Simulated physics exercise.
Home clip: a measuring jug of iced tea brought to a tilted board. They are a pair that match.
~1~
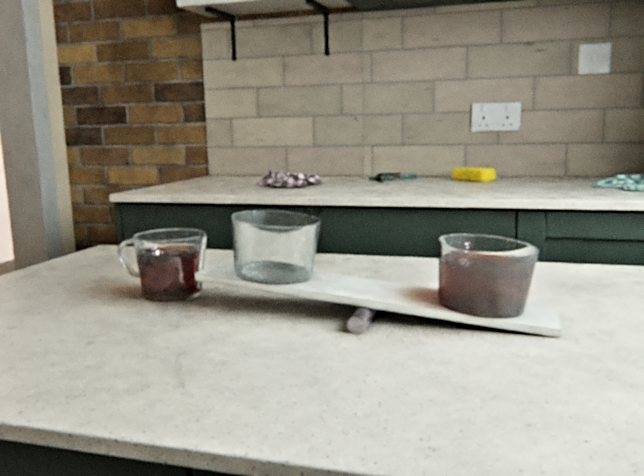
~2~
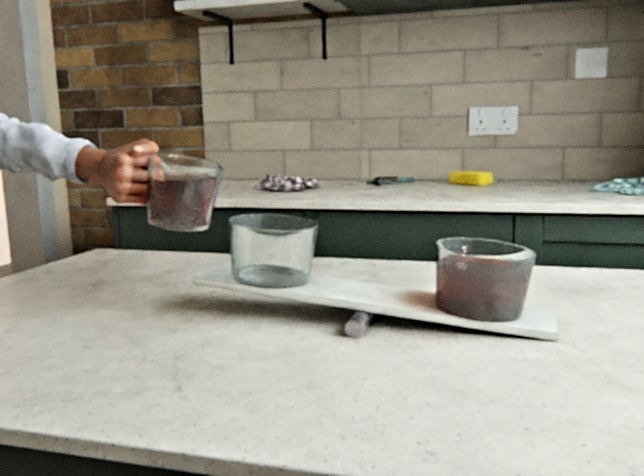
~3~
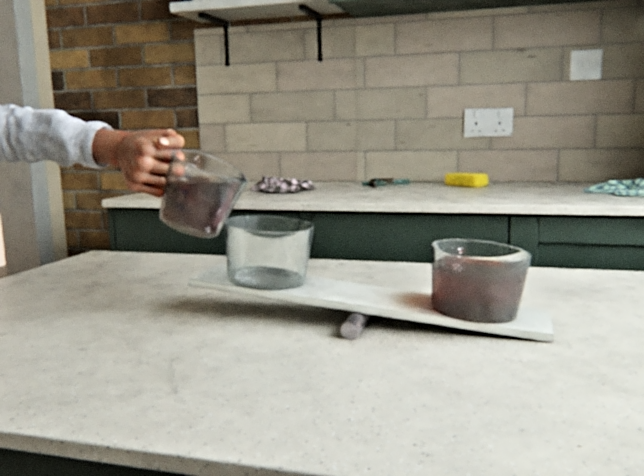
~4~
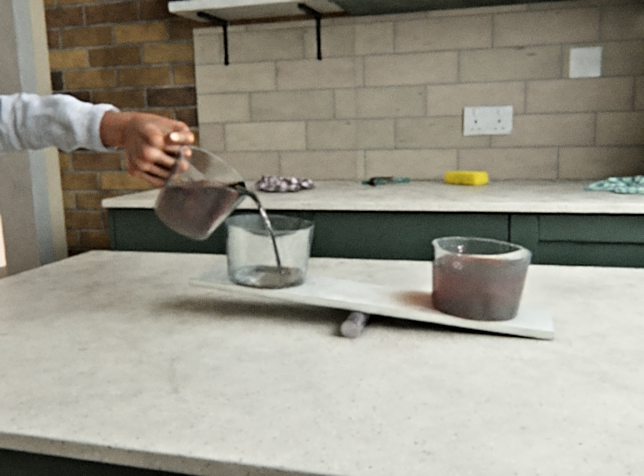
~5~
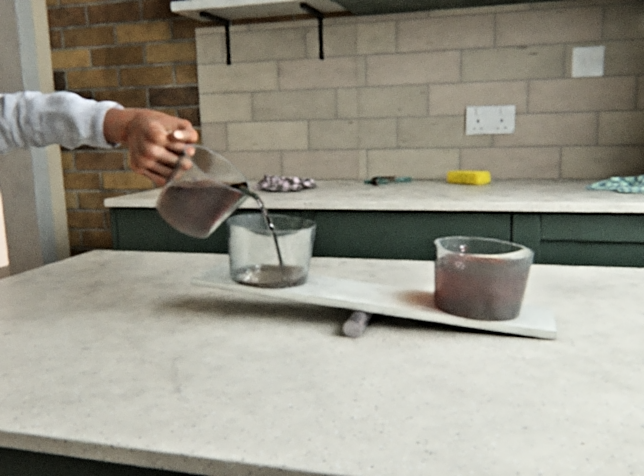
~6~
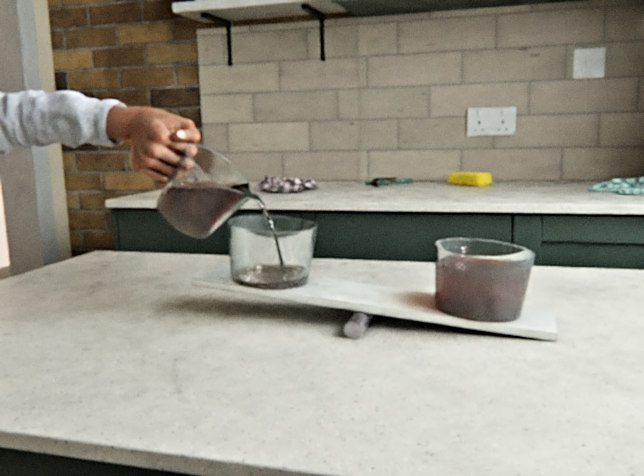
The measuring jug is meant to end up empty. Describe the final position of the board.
Final position: Tilted as at the start.
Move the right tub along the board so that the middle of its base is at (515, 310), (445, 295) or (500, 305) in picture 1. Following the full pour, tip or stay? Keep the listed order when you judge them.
As listed: Does not move, swings across, keeps its lean.
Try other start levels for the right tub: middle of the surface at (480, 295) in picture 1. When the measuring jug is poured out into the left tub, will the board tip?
Verdict: Tips over.
Soon after, the left tub is about a quarter full; the board leans as before.
Later, the left tub is about half full; the board leans as before.
In the end, the left tub is about half full; the board leans as before.
